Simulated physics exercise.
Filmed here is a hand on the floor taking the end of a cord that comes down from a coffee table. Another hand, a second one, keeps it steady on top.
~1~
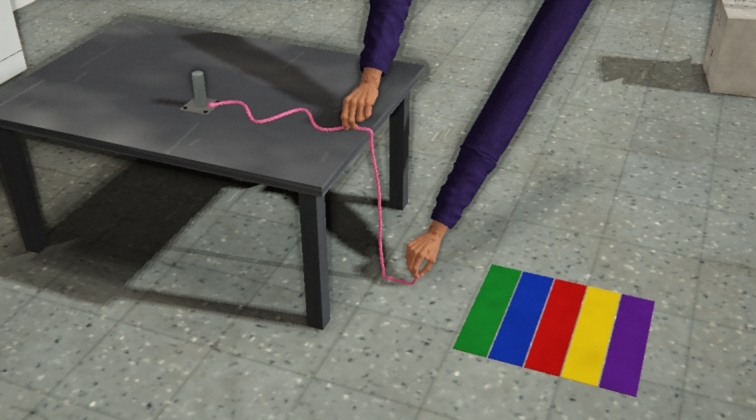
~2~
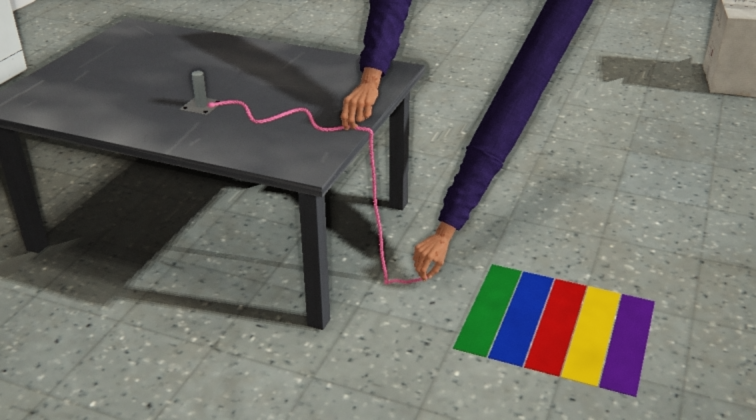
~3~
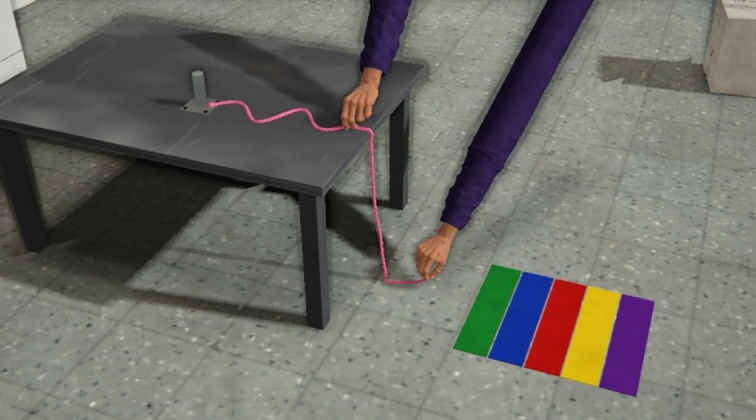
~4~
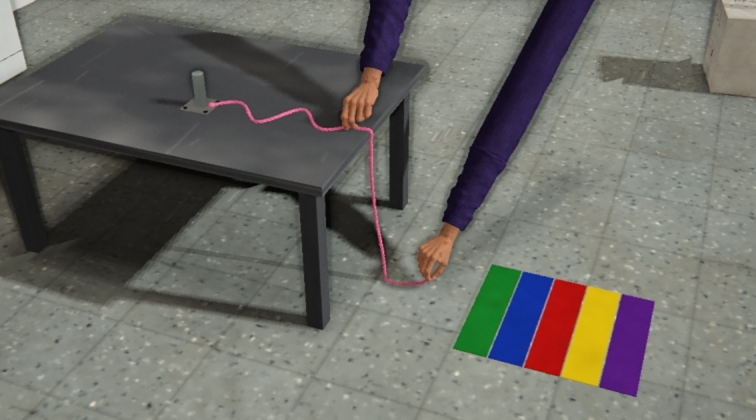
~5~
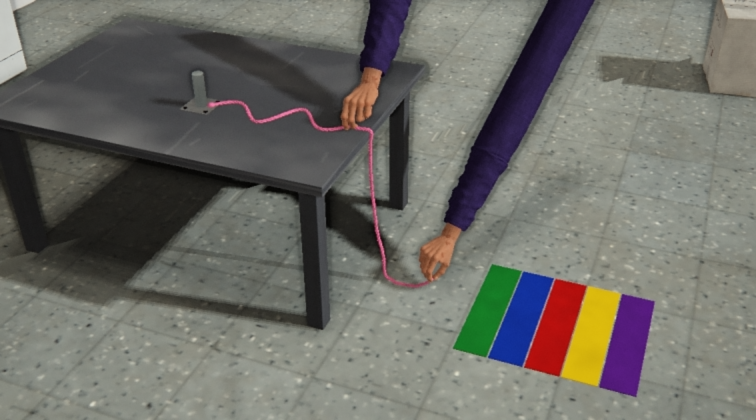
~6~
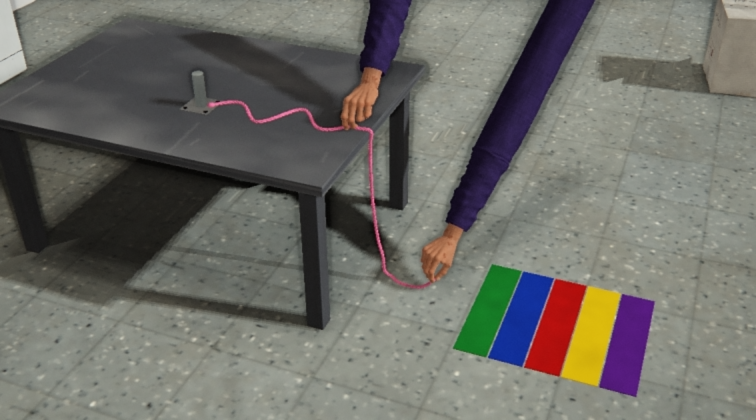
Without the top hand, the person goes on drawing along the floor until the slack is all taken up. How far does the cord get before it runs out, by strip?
As far as the yellow strip.
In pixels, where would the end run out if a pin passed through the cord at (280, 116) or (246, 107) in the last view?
First try near (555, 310), second near (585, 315).
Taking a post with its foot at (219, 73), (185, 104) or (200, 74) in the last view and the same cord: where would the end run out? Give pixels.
Try by try, about (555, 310), (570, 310) and (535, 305).
A little later, end near (533, 303); over blue.
Next, end near (572, 312); over red.
When it is tight, end near (594, 317); over yellow. Over yellow.
